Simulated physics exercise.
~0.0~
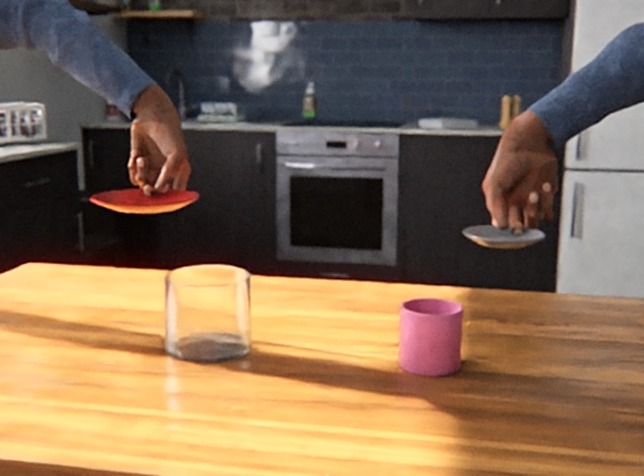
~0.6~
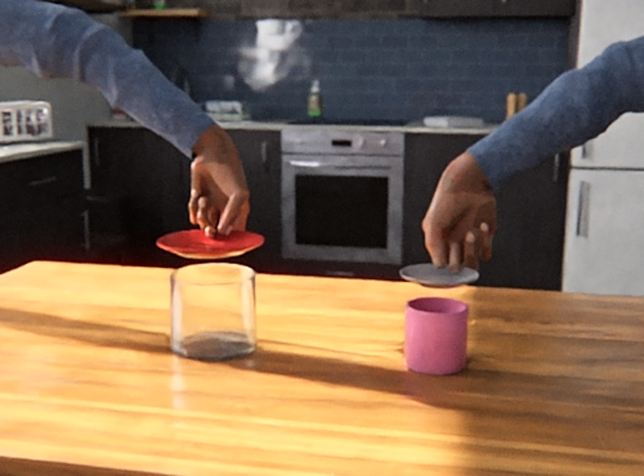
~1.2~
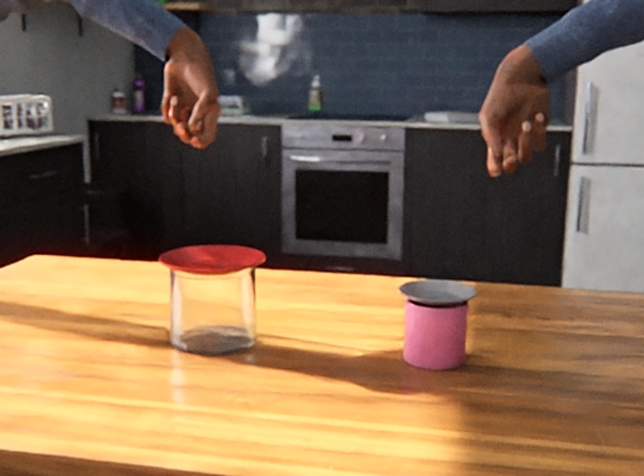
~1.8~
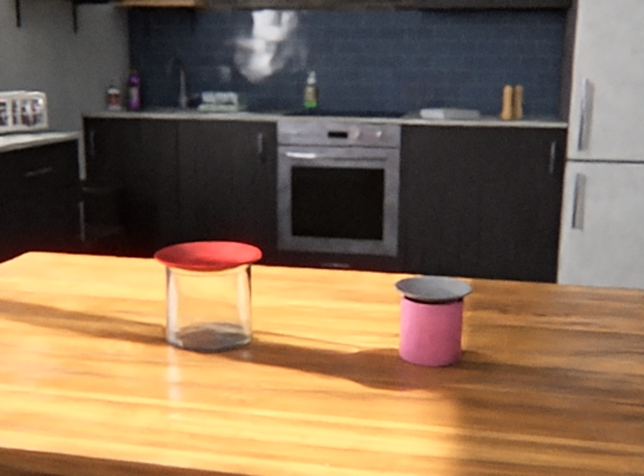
The clip shows two hands holding a red saucer and a grey plate above a clear glass and a pink cup on a wooden kitchen table, moving them over the openings, lowering them onto the rims, letting go and withdrawing, leaving both resting there.
